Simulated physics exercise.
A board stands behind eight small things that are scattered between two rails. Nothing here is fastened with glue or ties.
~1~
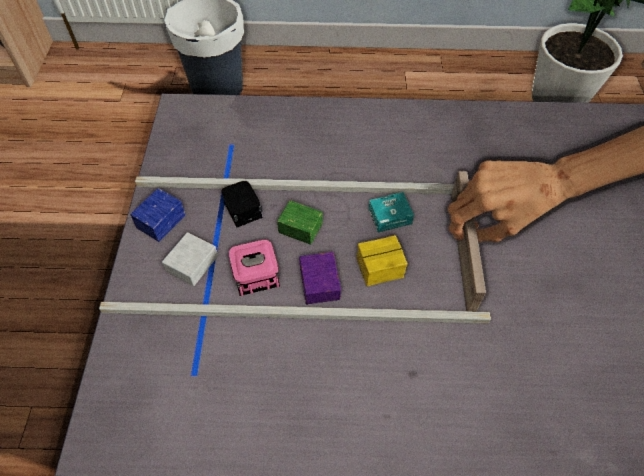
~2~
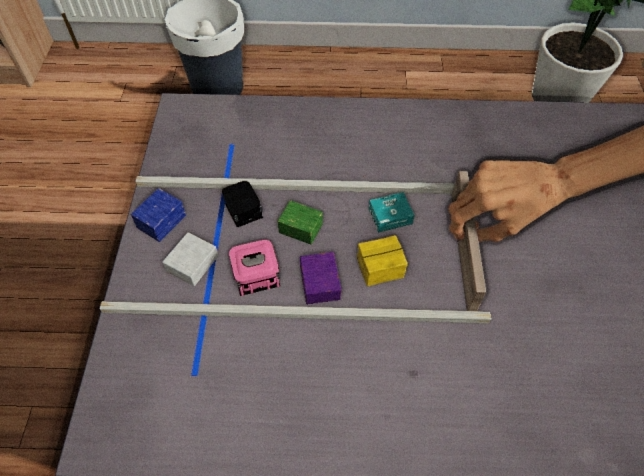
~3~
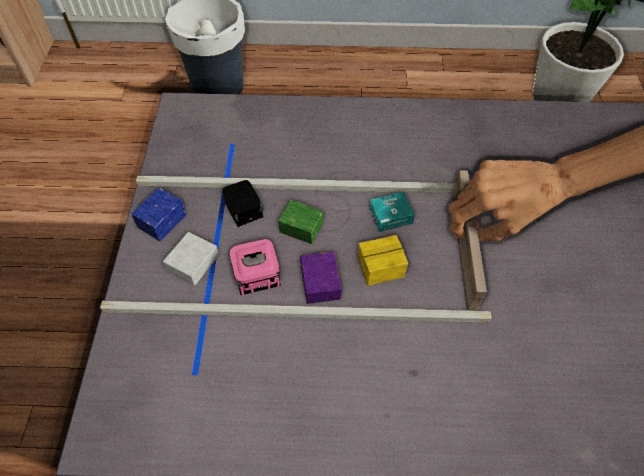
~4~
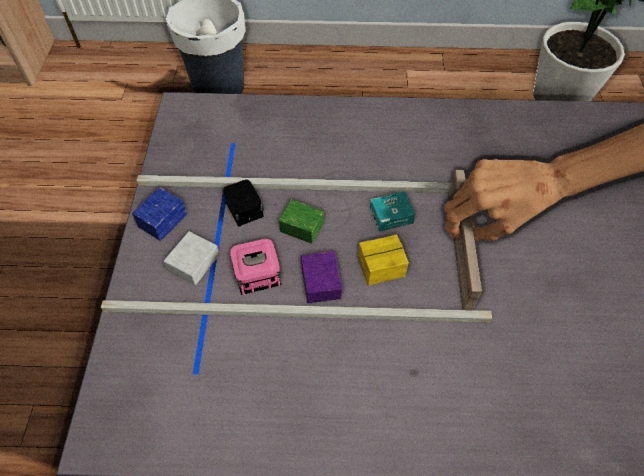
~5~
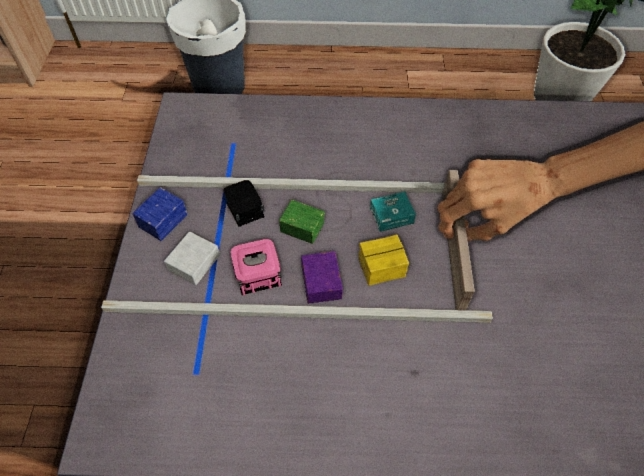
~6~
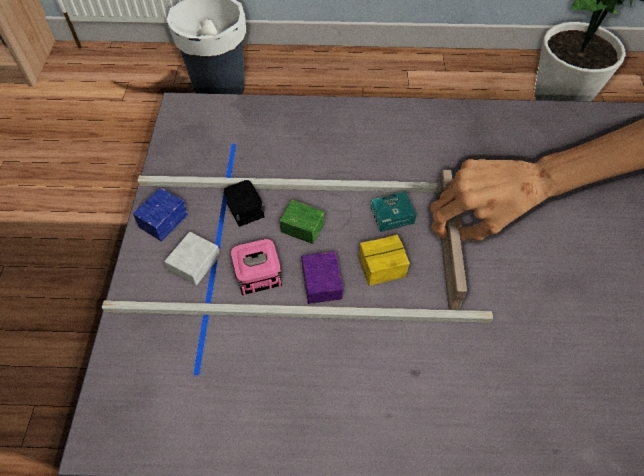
A hand slides a board slightly left between two rails, behind eight small scattered objects.
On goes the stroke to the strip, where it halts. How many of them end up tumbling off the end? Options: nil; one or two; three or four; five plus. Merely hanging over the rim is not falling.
Nil.
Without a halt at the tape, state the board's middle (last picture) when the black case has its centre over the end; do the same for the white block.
About (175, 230), and about (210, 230) for the other.
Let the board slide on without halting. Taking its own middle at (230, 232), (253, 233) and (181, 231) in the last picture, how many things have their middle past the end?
Past-the-end tally - position 1: 0, position 2: 0, position 3: 3.
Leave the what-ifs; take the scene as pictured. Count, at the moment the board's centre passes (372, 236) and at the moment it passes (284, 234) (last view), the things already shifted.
The first number is 3, the next one 7.
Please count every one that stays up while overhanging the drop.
I get 2.
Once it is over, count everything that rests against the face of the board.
4 are in contact with it.
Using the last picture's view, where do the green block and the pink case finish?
Green block at about (205, 222), pink case at about (142, 266).
A little later, none off yet; blue block at rest near (161, 214); white block at rest near (193, 258); black case at rest near (244, 203).
Next, none off yet; blue block at rest near (161, 214); white block at rest near (193, 258); black case shifted a little near (235, 200).
Later still, none off yet; blue block shifted a little near (154, 209); white block shifted about its own width near (150, 249); black case shifted about its own width near (202, 196).
When it is over, the number that fall off is zero.
